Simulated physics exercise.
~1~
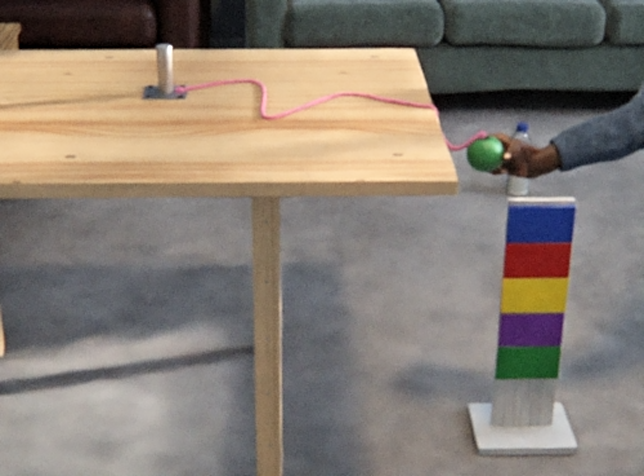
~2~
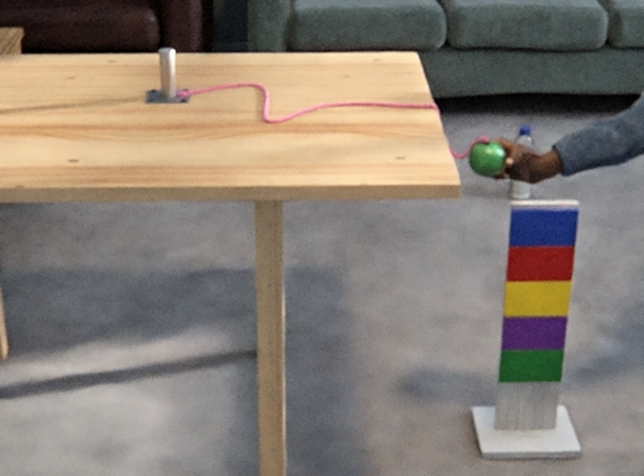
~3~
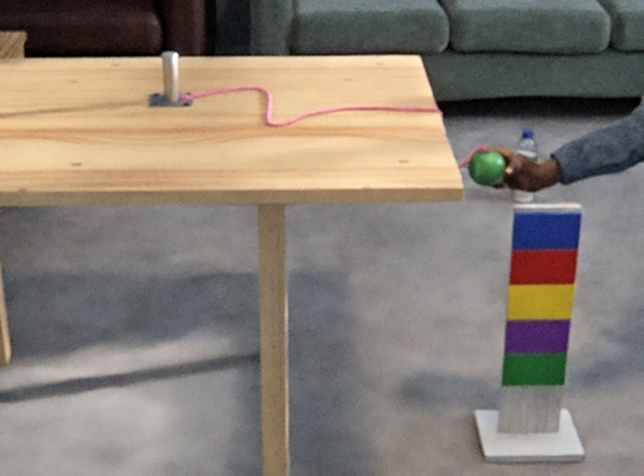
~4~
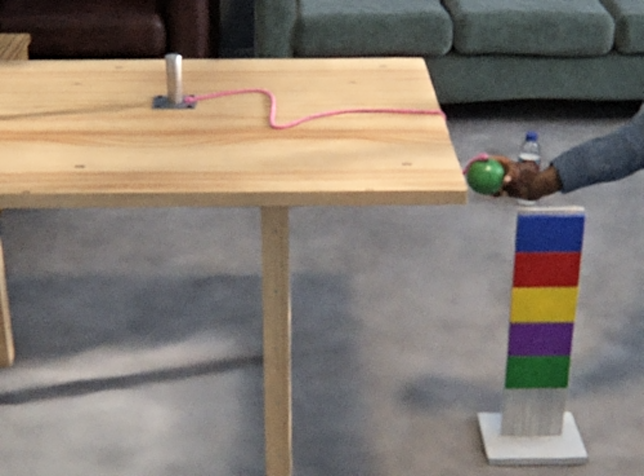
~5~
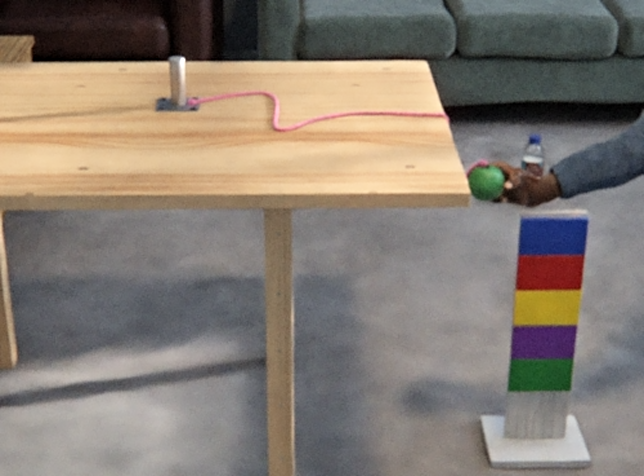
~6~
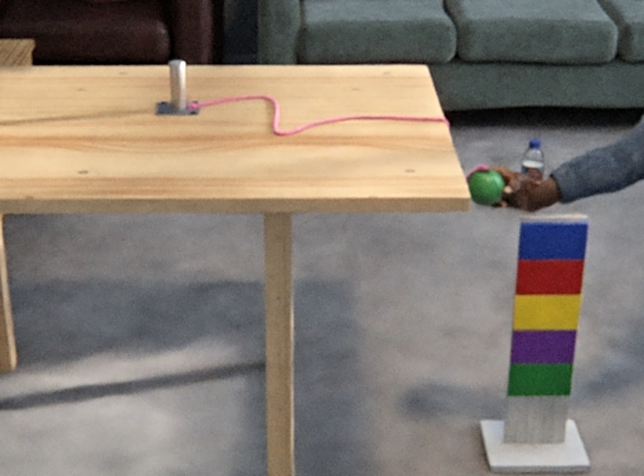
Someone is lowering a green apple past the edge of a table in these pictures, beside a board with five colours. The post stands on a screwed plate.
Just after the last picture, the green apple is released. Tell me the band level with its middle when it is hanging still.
That is the purple band.
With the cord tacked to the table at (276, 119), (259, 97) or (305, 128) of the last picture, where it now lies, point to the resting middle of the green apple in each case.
First try near (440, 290), second near (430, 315), third near (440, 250).
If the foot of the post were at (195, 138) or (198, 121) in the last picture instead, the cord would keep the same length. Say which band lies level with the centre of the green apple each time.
For the first it would be green, for the second green.
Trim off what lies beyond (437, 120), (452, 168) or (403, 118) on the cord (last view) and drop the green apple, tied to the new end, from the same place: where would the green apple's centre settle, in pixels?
Estimated positions in order: (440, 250); (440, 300); (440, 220).
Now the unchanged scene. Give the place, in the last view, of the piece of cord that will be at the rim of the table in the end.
The spot located at (327, 122) in the last picture.
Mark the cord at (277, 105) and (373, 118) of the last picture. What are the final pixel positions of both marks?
Roughly at (300, 113), and the other roughly at (443, 168).
Soon after, apple near (421, 337); level with purple.
Then, apple near (442, 336); level with purple.
At rest, apple near (433, 337); level with purple. The cord holds its middle at purple.
